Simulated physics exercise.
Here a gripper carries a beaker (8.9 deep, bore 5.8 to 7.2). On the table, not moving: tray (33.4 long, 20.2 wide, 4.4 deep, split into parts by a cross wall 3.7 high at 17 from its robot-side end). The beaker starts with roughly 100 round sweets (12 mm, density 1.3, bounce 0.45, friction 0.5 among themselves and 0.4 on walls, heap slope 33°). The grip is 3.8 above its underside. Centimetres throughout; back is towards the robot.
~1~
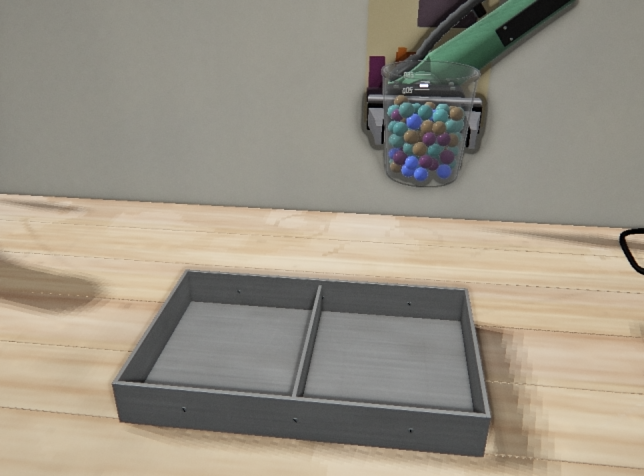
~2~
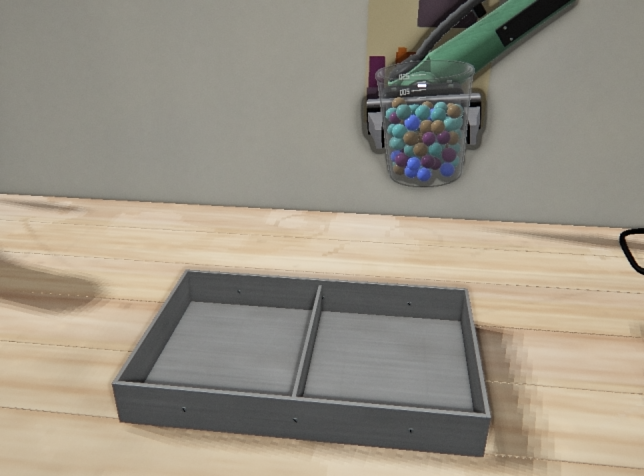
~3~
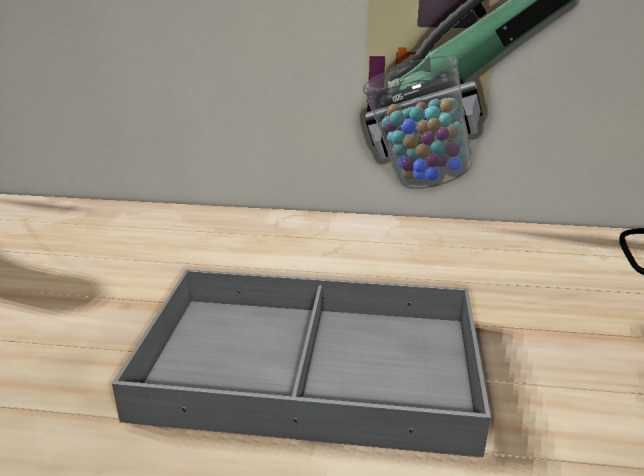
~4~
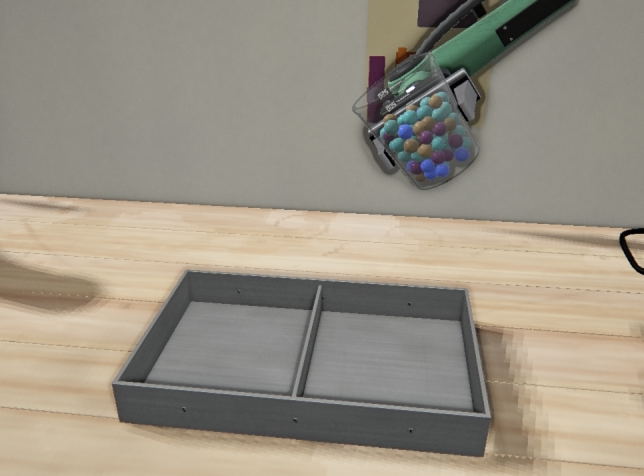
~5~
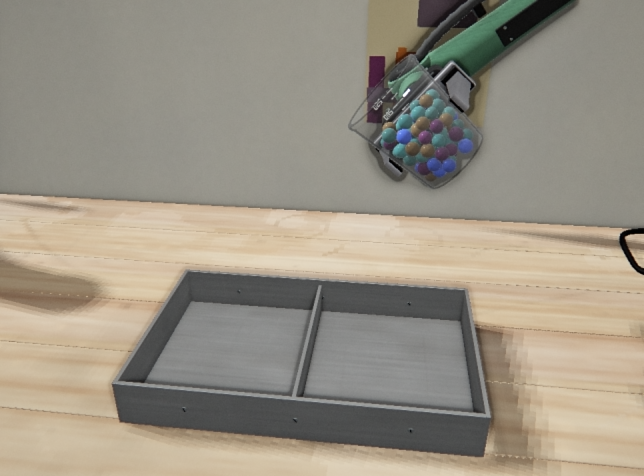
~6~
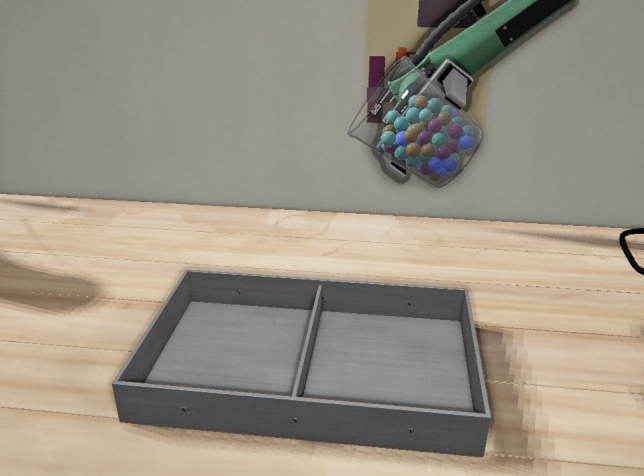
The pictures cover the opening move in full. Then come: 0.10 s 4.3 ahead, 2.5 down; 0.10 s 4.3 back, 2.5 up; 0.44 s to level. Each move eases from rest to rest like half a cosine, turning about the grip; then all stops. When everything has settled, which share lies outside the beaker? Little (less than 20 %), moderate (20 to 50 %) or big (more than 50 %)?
Share outside the beaker: Little (less than 20 %).
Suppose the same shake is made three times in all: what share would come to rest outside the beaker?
In that case some 5 per cent.
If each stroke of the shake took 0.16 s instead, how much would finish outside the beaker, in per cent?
In that case some 0 per cent.
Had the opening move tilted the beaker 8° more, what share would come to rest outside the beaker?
It would be near 5 per cent.
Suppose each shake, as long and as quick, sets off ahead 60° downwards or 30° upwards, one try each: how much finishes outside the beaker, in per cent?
About 0 and 45 per cent.
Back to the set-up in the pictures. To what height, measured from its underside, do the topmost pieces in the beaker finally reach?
Some 7.5 cm.
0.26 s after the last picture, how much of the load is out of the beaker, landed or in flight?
Near 5 per cent so far.
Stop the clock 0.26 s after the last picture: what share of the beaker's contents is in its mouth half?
About 30 per cent.
Then, 0.26 s on, tilted 53° forward, highest piece 29 above the table; 91 in the beaker, 4 in flight or on a rim.
Then, 0.51 s on, tilted 11° forward, highest piece 29 above the table; 90 in the beaker, 3 in the far-side part, 2 in the robot-side part.
Then, 0.84 s on, level, highest piece 30 above the table; 90 in the beaker, 3 in the far-side part, 2 in the robot-side part.
Then, 1.89 s on, level, highest piece 30 above the table; 90 in the beaker, 3 in the far-side part, 2 in the robot-side part.
In the end, 90 in the beaker, 3 in the far-side part, 2 in the robot-side part. That is 5 % outside the beaker.
